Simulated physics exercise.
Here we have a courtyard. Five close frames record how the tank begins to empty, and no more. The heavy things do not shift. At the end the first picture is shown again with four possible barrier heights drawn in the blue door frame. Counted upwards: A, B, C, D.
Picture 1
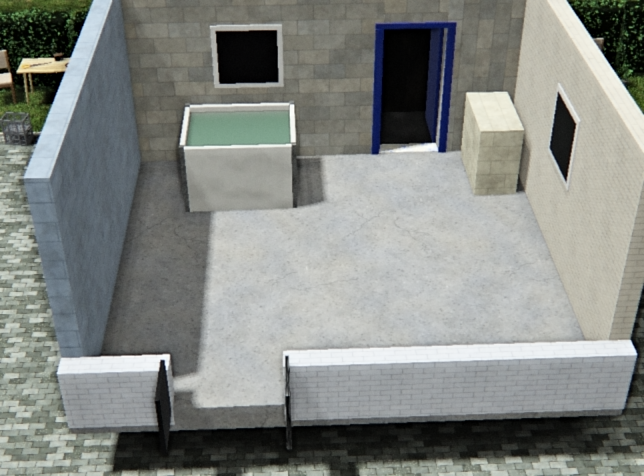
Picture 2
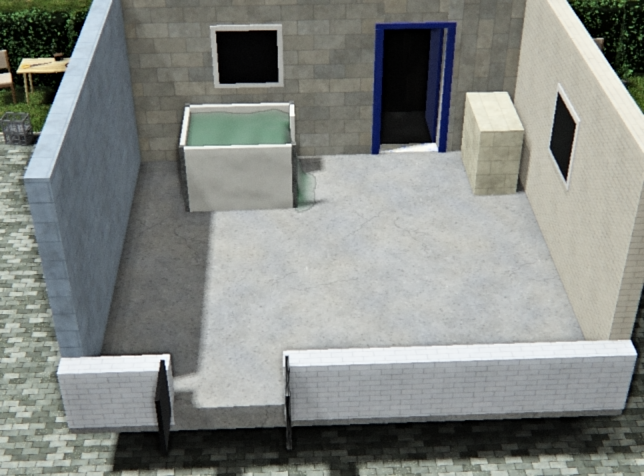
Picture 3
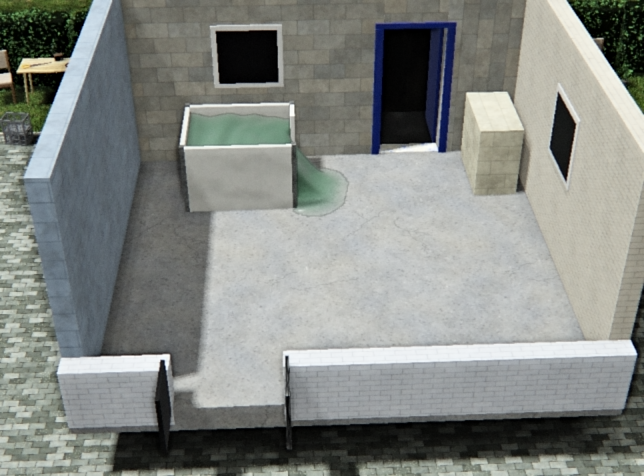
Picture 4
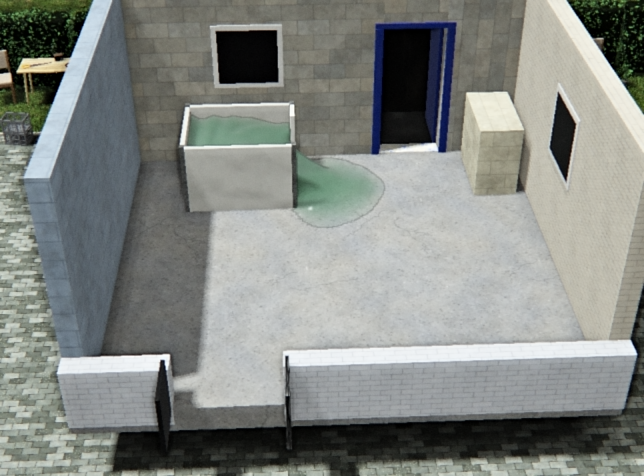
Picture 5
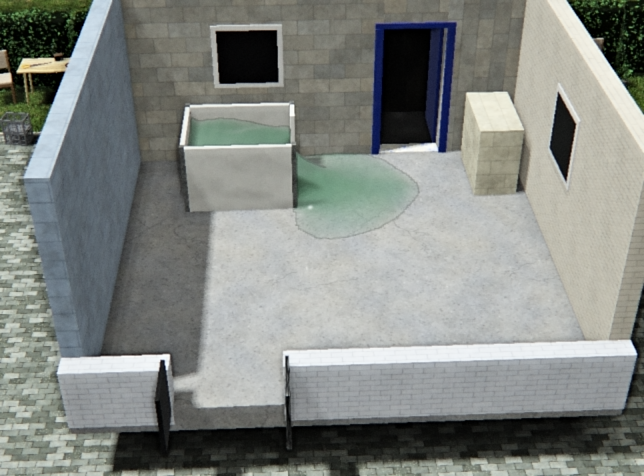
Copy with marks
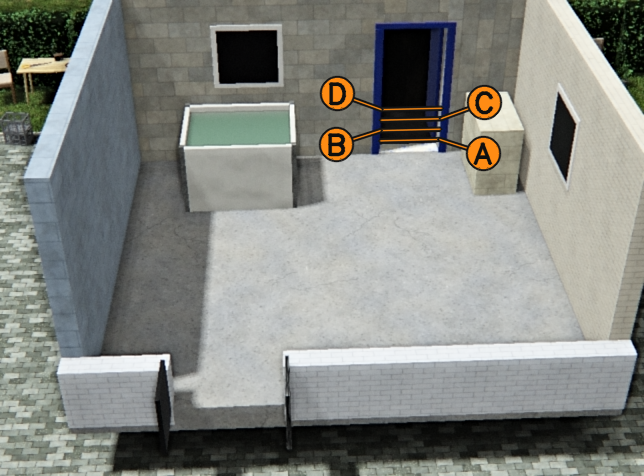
Courtyard with a pale tank of green water, water pouring from its right side and spreading in a widening pool across the ground.
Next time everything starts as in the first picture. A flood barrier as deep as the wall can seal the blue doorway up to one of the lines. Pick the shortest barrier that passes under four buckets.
Height A just does it.
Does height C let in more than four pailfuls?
No.
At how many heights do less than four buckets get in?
All four.
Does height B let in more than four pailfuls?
No, not at all.
On the marked copy, A at (409, 140); B at (410, 129); C at (411, 119); D at (411, 108); from the bottom up A, B, C, D.
With A, a splash gets over, under a bucket.
With B, nothing gets over.
With C, nothing gets over.
With D, nothing gets over.
